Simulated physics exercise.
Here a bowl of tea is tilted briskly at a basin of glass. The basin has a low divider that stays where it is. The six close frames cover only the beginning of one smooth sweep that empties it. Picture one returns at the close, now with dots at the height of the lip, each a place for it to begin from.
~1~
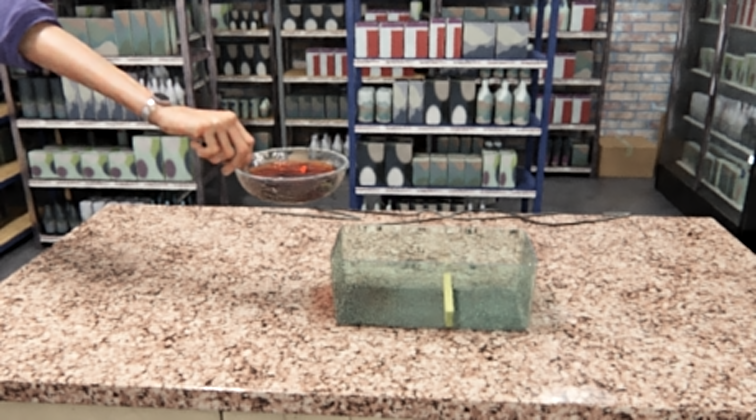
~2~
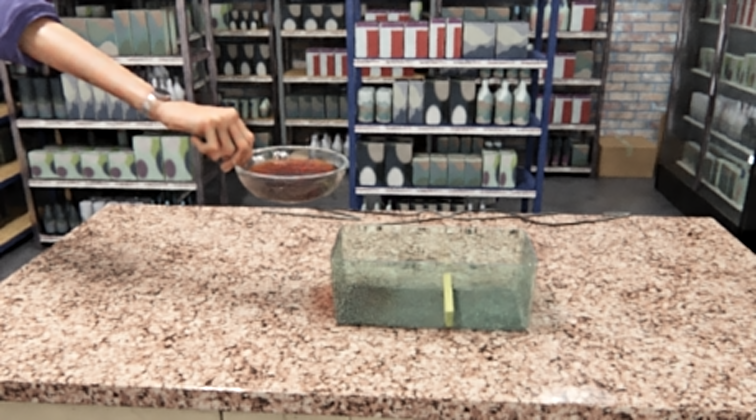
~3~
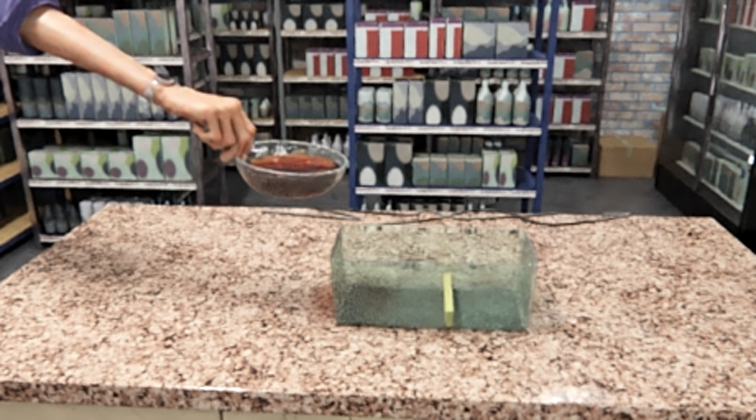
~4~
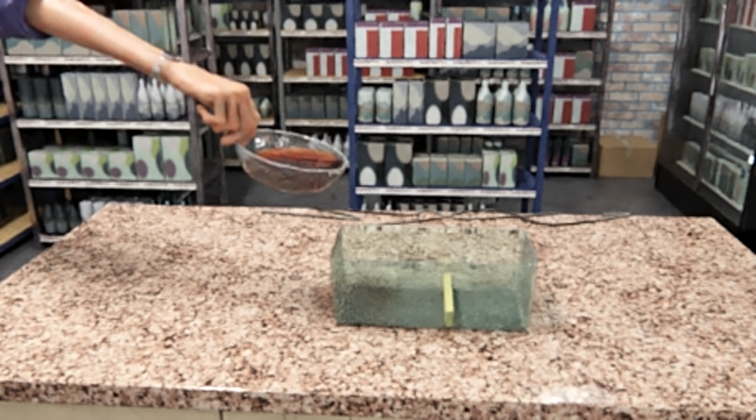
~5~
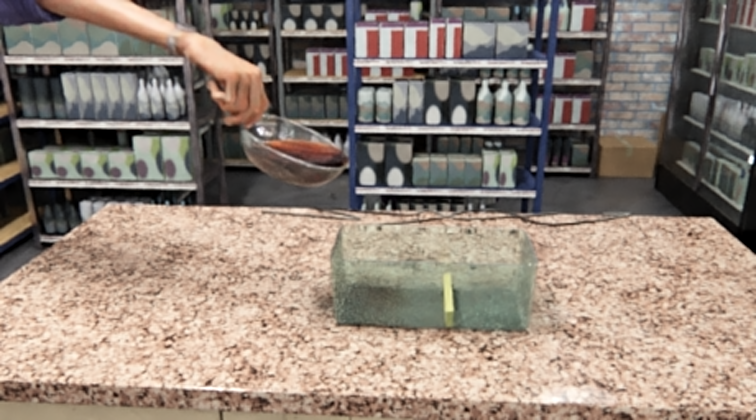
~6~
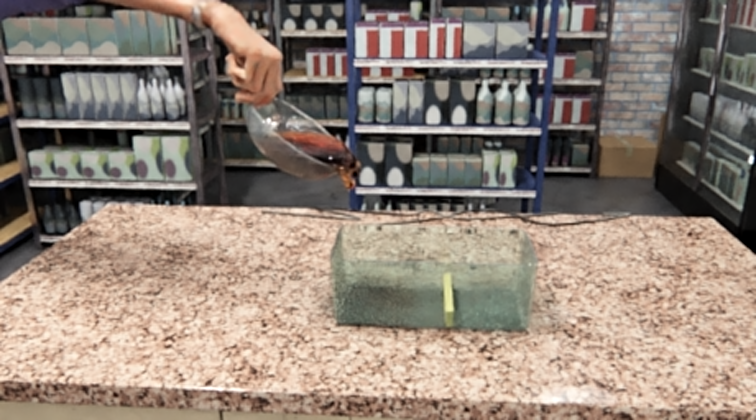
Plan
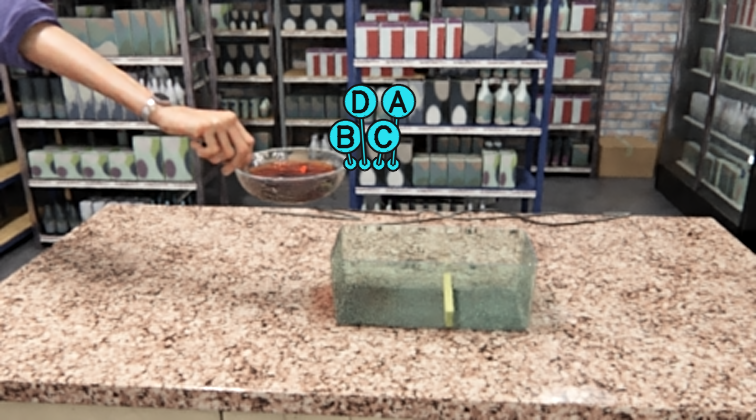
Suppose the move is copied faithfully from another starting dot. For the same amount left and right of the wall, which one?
It is C.
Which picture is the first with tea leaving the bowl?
In picture 5.
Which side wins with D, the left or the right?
More ends on the left.
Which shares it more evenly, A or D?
The answer is A.
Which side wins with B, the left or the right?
The left side.
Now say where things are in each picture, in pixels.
Upright, lip at (346, 163); basin from (334, 321) to (529, 328); top of the wall at (448, 291); nothing has left yet.
Upright, lip at (346, 163); nothing has left yet.
Tipped about 7°, lip at (346, 163); nothing has left yet.
Tipped about 14°, lip at (346, 163); nothing has left yet.
Tipped about 25°, lip at (346, 163); tea is over the lip, down to (346, 163).
Tipped about 37°, lip at (346, 163); tea is over the lip, down to (352, 185).
On the marked copy, A at (392, 164); B at (350, 163); C at (378, 164); D at (364, 163).
Choosing A, about 32 % ends left of the wall and 66 % right of it.
Choosing B, about 82 % ends left of the wall and 16 % right of it.
Choosing C, about 50 % ends left of the wall and 49 % right of it.
Choosing D, about 75 % ends left of the wall and 23 % right of it.
